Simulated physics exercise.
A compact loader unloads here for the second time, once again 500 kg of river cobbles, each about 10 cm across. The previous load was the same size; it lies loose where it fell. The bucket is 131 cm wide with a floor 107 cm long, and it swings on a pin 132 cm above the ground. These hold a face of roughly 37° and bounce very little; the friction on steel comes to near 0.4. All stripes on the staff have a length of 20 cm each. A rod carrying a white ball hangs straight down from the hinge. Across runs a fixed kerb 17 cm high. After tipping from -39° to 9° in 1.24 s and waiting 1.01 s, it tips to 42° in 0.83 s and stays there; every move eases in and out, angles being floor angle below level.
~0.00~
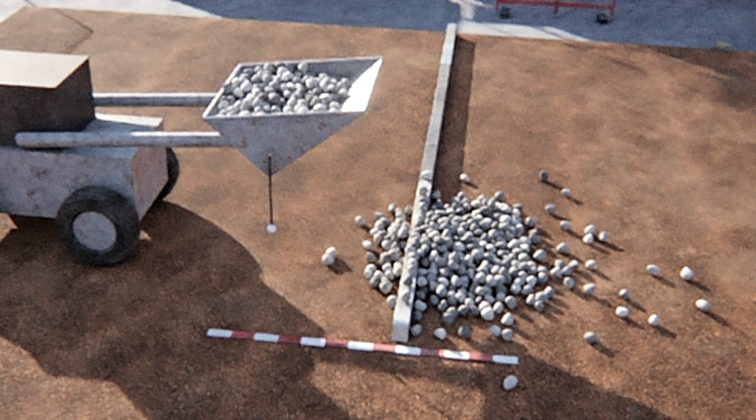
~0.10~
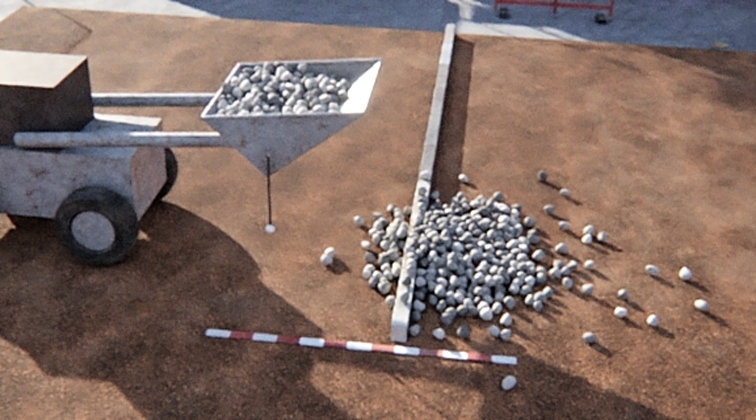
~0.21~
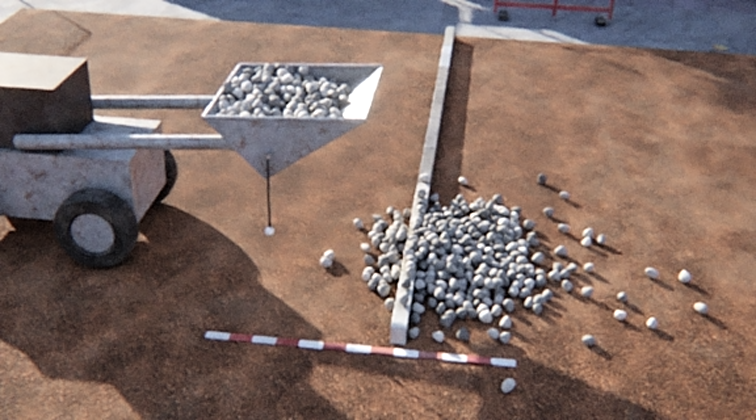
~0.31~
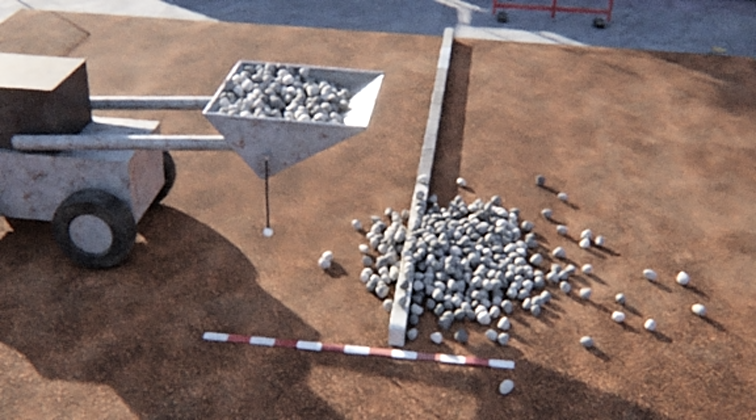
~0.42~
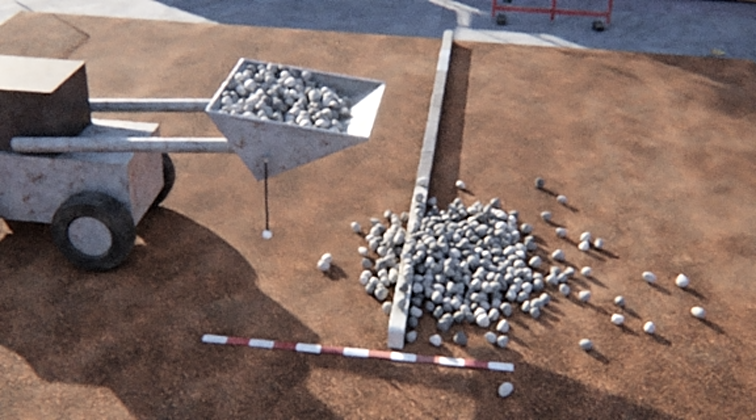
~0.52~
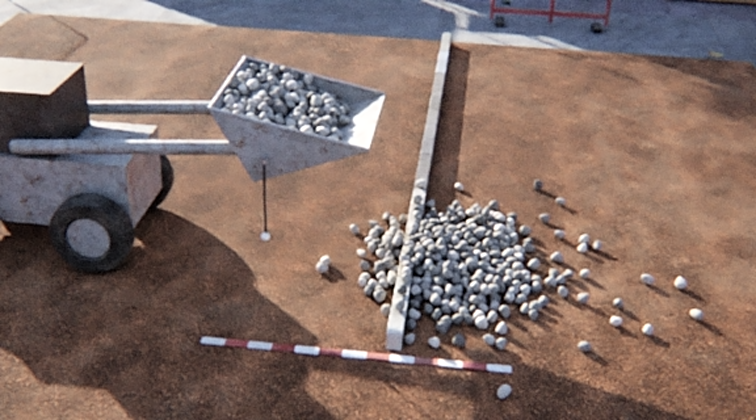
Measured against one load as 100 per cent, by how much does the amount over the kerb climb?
The amount climbs by some 5 per cent of a load.
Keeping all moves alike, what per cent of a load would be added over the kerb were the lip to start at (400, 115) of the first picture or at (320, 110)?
Near 35 per cent from the first place, 0 from the second.
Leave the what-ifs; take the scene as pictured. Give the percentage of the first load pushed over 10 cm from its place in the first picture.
Close to 5 in a hundred of them.
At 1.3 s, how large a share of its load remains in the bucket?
Roughly 100 per cent of its load.
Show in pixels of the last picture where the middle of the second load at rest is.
Around (369, 249).
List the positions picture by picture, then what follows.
The bucket is at -39°, its lip at (364, 112); the top of the load is at (308, 78). The earlier load is highest near (430, 232), 24 cm above ground level, 16 % on this side of the kerb, 84 % over the kerb, in the first picture.
The bucket is at -38°, its lip at (364, 114); the top of the load is at (307, 79); the stones move at 0.1 m/s on average, in the second picture.
Lip at (365, 120), floor tilted -35°, highest stones at (282, 79); the stones move at 0.1 m/s on average, in the third picture.
The bucket is at -31°, its lip at (367, 128); the top of the load is at (273, 81); the stones move at 0.2 m/s on average, in the fourth picture.
Lip at (368, 139), floor tilted -26°, highest stones at (254, 77); the stones move at 0.3 m/s on average, in the fifth picture.
The bucket is at -21°, its lip at (369, 151); the top of the load is at (250, 77); the stones move at 0.3 m/s on average, in the sixth picture.
After 0.9 s the floor is at 2°; in per cent of one load, 100 in the bucket, 16 on this side of the kerb, 84 over the kerb; the foremost stones are at (635, 288).
After 1.3 s the floor is at 9°; in per cent of one load, 100 in the bucket, 16 on this side of the kerb, 84 over the kerb; the foremost stones are at (635, 288).
After 3.5 s the floor is at 42°; in per cent of one load, 1 in the bucket, 112 on this side of the kerb, 86 over the kerb; the foremost stones are at (635, 288).
After 6.4 s the floor is at 42°; in per cent of one load, 0 in the bucket, 111 on this side of the kerb, 89 over the kerb; the foremost stones are at (635, 288). Net gain over the kerb, 5.
